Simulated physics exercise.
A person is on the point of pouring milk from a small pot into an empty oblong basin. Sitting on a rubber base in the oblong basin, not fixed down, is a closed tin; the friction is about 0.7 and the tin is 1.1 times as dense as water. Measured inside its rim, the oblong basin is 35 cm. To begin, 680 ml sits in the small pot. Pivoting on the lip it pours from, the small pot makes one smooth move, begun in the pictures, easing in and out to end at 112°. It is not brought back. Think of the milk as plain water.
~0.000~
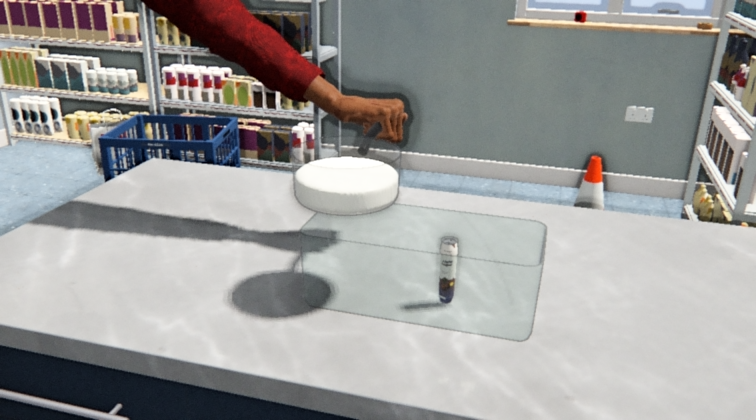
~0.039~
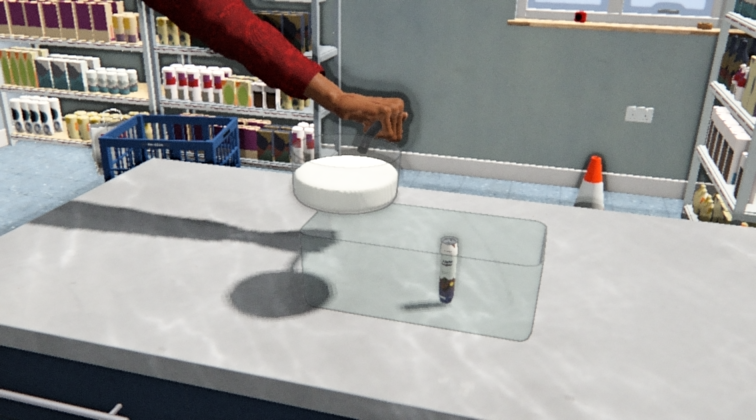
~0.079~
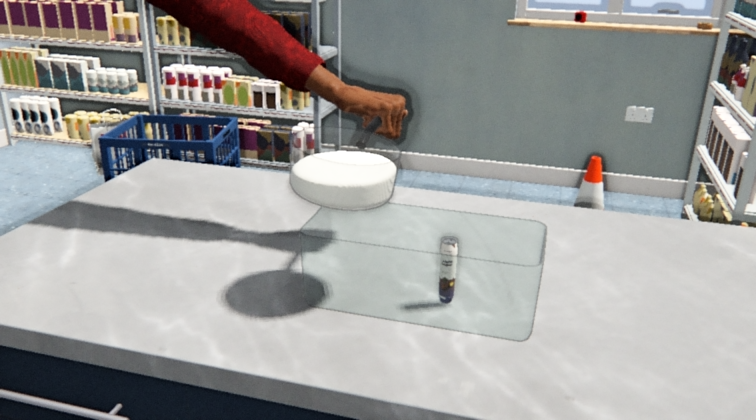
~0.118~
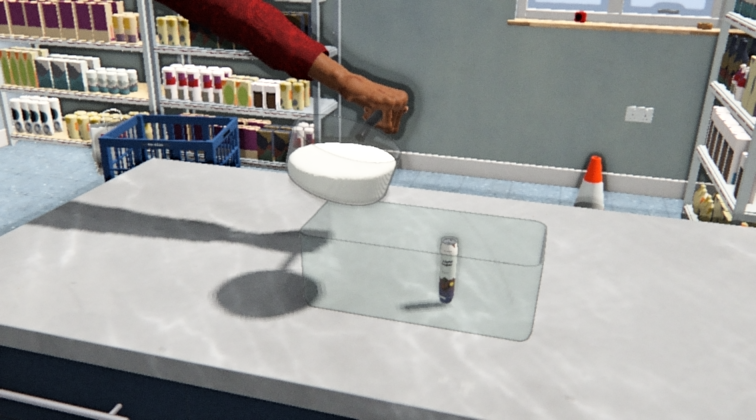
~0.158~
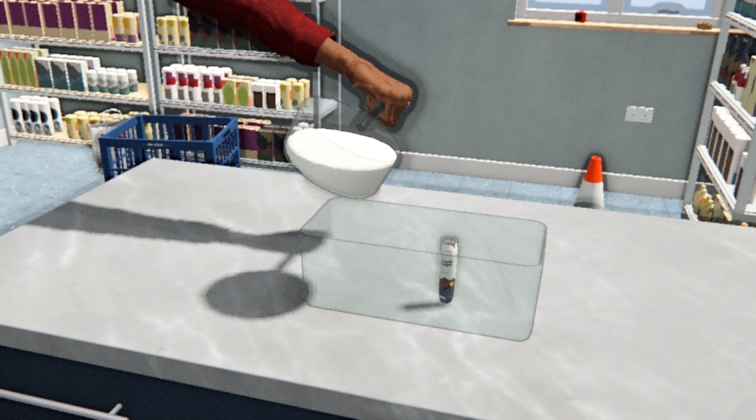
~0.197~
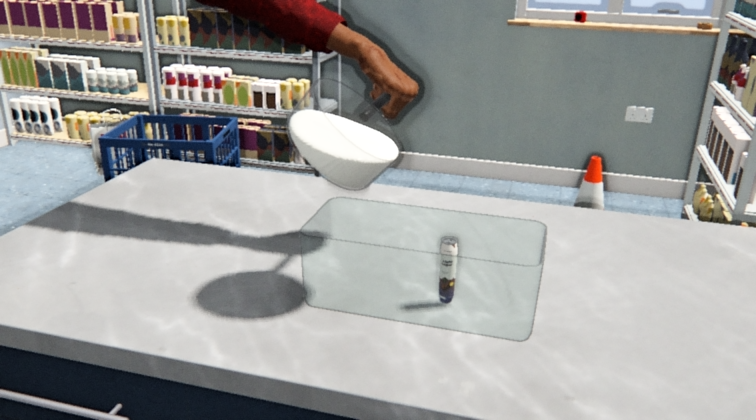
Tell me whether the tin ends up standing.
It does not overbalance.
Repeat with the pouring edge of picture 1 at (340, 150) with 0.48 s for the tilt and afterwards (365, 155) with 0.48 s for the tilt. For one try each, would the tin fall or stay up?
First it tips over; then it tips over.
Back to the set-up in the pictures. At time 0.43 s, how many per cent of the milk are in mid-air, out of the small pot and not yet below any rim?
It comes to roughly 58 per cent.
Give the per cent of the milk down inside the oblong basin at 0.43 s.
Around 3 percent.
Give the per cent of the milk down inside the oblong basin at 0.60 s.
The share is close to 84 percent.
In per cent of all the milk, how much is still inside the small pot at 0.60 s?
Share remaining: Approx. 3 %.
After 0.43 s the tilt is 109° and 39 per cent is still to pour; the tin stands where it began.
After 0.60 s the tilt is 112° and 3 per cent is still to pour; the tin stands where it began.
After 0.78 s the tilt is 112° and 1 per cent is still to pour; the tin stands where it began.
After 0.98 s the tilt is 112° and 2 per cent is still to pour; the tin stands where it began.
In the end the tin stands where it began.
